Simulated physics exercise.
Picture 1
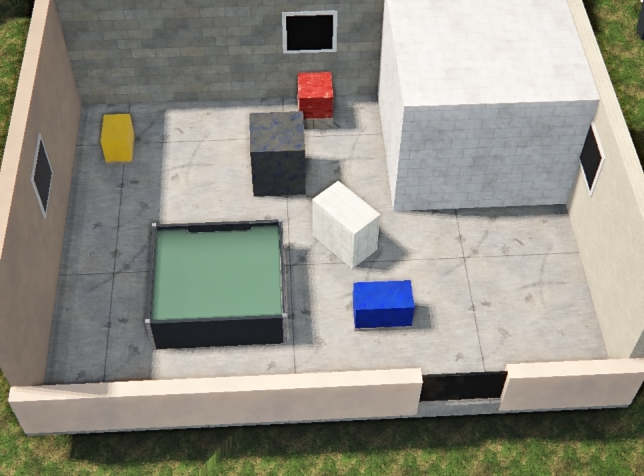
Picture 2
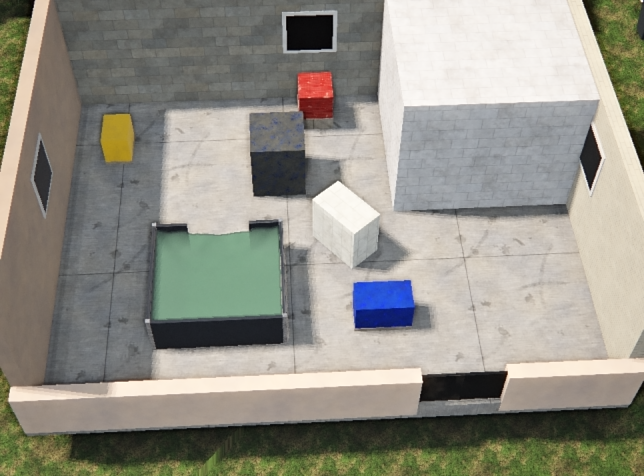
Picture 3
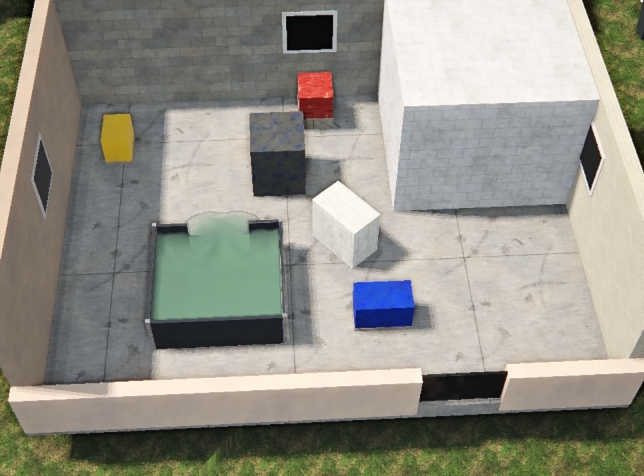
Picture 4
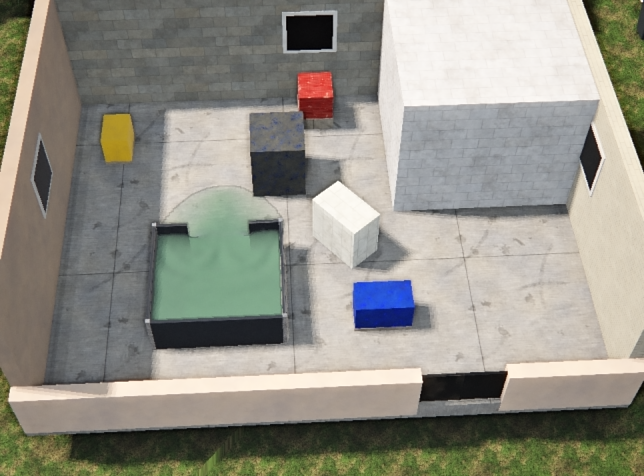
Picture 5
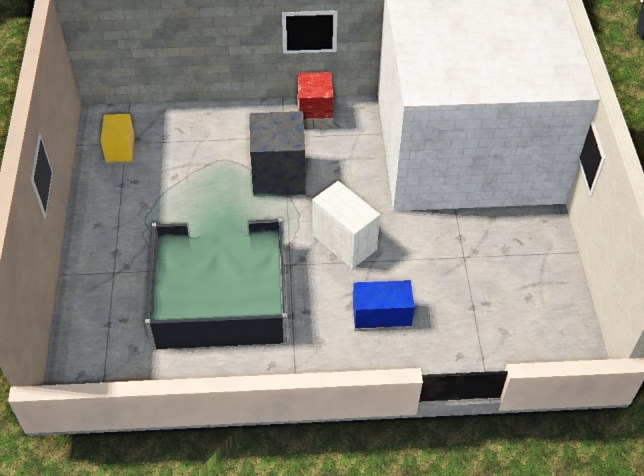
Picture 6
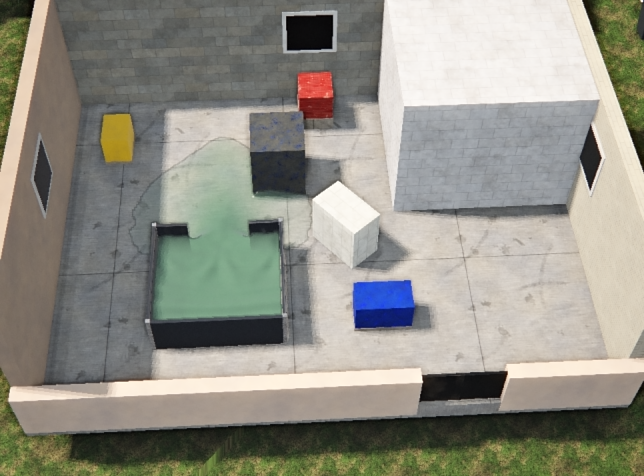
The clip opens on a walled yard seen from above, with still green water in a dark tank among coloured blocks. A gap appears in the tank's far side, and water pours out, spreading across the floor toward the back wall and around the dark grey block's base.
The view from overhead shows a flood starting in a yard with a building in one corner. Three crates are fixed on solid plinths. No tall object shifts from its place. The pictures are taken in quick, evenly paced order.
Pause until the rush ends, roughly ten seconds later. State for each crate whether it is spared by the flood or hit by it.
The red crate is spared; the blue crate is spared; the yellow crate is hit.
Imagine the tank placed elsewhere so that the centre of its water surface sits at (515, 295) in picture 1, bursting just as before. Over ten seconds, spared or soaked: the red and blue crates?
Briefly, red crate stays clear, while blue crate gets flooded.
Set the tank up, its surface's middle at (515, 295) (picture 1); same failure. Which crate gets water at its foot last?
It is the crate marked yellow.
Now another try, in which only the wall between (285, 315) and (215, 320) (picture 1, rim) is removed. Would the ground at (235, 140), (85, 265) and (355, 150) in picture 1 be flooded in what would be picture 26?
The first comes out untouched, the second soaked, the third untouched.
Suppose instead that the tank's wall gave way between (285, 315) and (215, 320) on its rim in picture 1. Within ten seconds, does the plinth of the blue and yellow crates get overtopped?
As I see it, blue is doused and yellow is doused.
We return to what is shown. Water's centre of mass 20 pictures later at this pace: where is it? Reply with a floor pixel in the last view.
Around pixel (214, 213) of the last picture.
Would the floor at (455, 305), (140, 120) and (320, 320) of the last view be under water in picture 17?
First spot clear, second spot swamped, third spot clear.
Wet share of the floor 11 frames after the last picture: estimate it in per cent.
Roughly 30 percent, I reckon.
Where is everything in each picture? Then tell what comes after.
Still water in the tank at (217, 272), in the first frame.
The front is at a hidden place, out from the gap on the tank's far side, in the second frame.
The front is at (246, 216), out from the gap on the tank's far side, in the third frame.
Water pours out on the tank's far side and has run to (233, 189), in the fourth frame.
Water pours out on the tank's far side and has run to (230, 164), in the fifth frame.
Water pours out on the tank's far side and has run to (227, 141), in the sixth frame.
A moment on, water covers 25 % of the floor; the red crate not reached, the blue crate not reached, the yellow crate water round its plinth.
Next, water covers 30 % of the floor; the red crate water round its plinth, the blue crate not reached, the yellow crate water round its plinth.
Then, water covers 40 % of the floor; the red crate water round its plinth, the blue crate not reached, the yellow crate water round its plinth.
Later, water covers 60 % of the floor; the red crate water round its plinth, the blue crate water round its plinth, the yellow crate water round its plinth.
In the end, water covers 85 % of the floor; the red crate stayed above the water, the blue crate stayed above the water, the yellow crate was topped.
